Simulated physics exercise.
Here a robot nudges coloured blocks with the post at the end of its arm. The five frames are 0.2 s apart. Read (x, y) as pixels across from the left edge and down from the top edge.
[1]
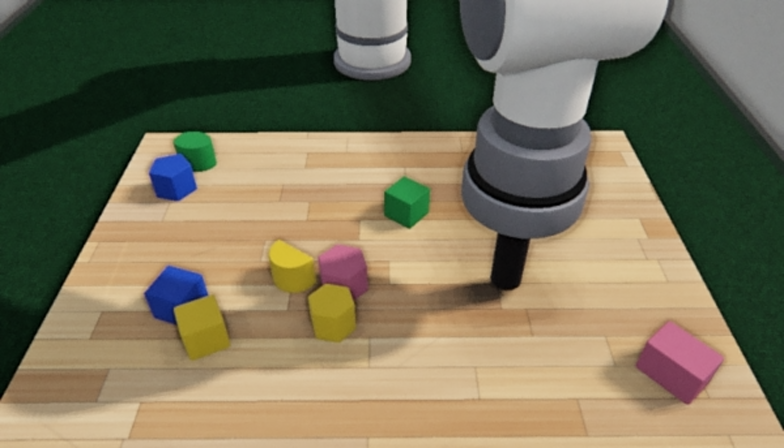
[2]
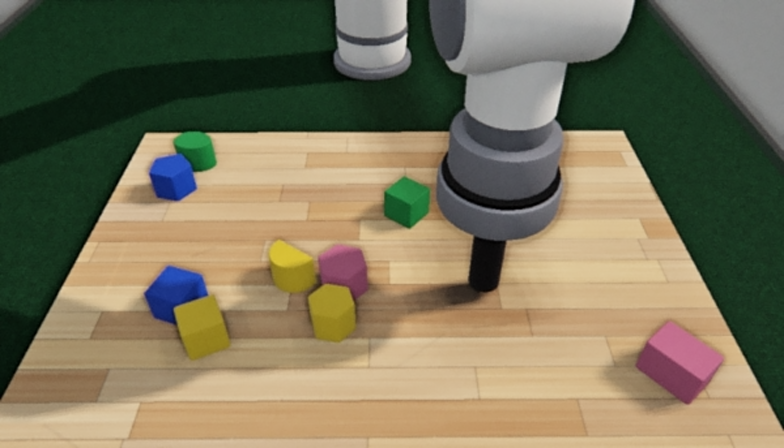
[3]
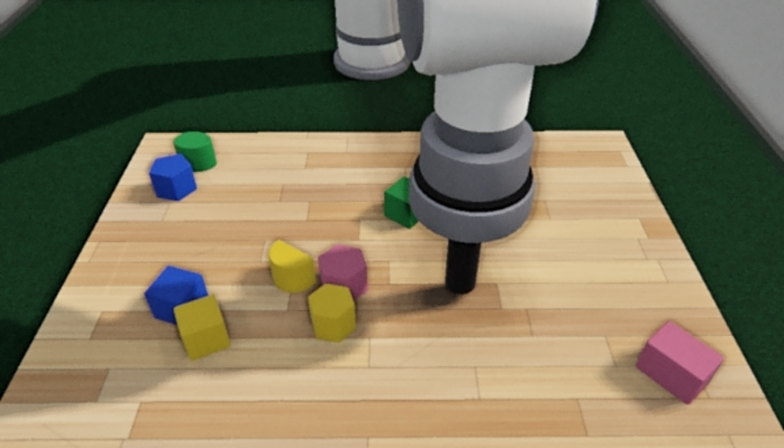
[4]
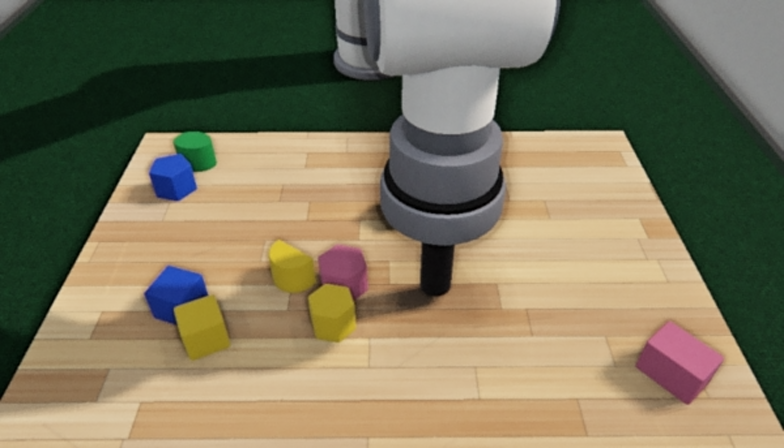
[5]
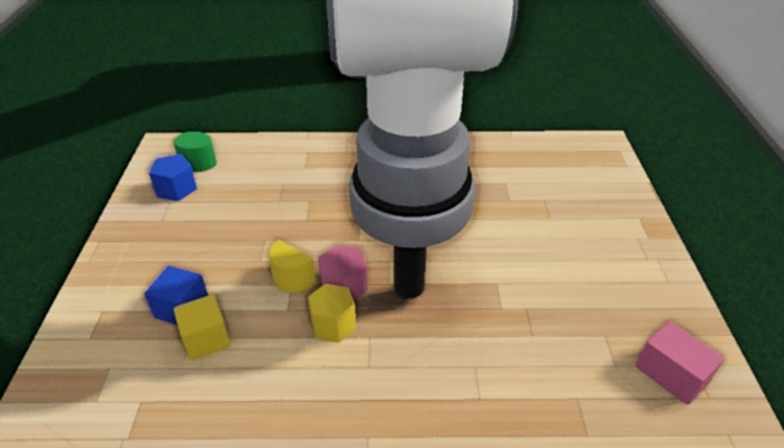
On a wooden tabletop scattered with blue, green, yellow and pink blocks, a robot arm slid its black post steadily left toward a pink and yellow cluster, while the blocks stayed still.
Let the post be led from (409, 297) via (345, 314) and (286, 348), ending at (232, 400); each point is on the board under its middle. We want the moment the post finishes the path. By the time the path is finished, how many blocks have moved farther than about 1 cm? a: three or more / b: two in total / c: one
The one that fits is c, one.
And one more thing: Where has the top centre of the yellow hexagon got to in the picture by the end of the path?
Located at (190, 407).
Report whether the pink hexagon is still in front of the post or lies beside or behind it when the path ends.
Expect to find it next to or behind the post.
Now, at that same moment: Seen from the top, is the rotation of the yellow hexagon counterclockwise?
That would be a yes.
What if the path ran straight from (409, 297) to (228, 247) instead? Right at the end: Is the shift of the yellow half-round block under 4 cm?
No, that is not how it ends up.
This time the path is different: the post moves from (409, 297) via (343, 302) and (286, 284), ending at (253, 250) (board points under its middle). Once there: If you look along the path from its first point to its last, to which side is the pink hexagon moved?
Facing from start to end, it shifts right.
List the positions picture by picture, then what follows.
In the first frame, lower end of the post (506, 280), tops of blocks, yellow four-sided block (198, 314), yellow hexagon (331, 300), pink hexagon (342, 260).
In the second frame, post (484, 281), blocks as before.
In the third frame, post (460, 283), blocks as before.
In the fourth frame, post (435, 285), blocks as before.
In the fifth frame, post (409, 287), yellow four-sided block (198, 314), yellow hexagon (331, 300), pink hexagon (342, 260).
On the path given first. One third of the way, post (343, 306); yellow hexagon (312, 310), turned 20° anticlockwise; pink hexagon (337, 259), turned 15° clockwise.
Two thirds of the way, post (283, 340); yellow hexagon (252, 352), turned 45° anticlockwise; pink hexagon (337, 259), turned 15° clockwise.
At the end, post (229, 391); yellow four-sided block not moved; yellow hexagon (190, 407), turned 45° anticlockwise; pink hexagon (337, 259), turned 15° clockwise.
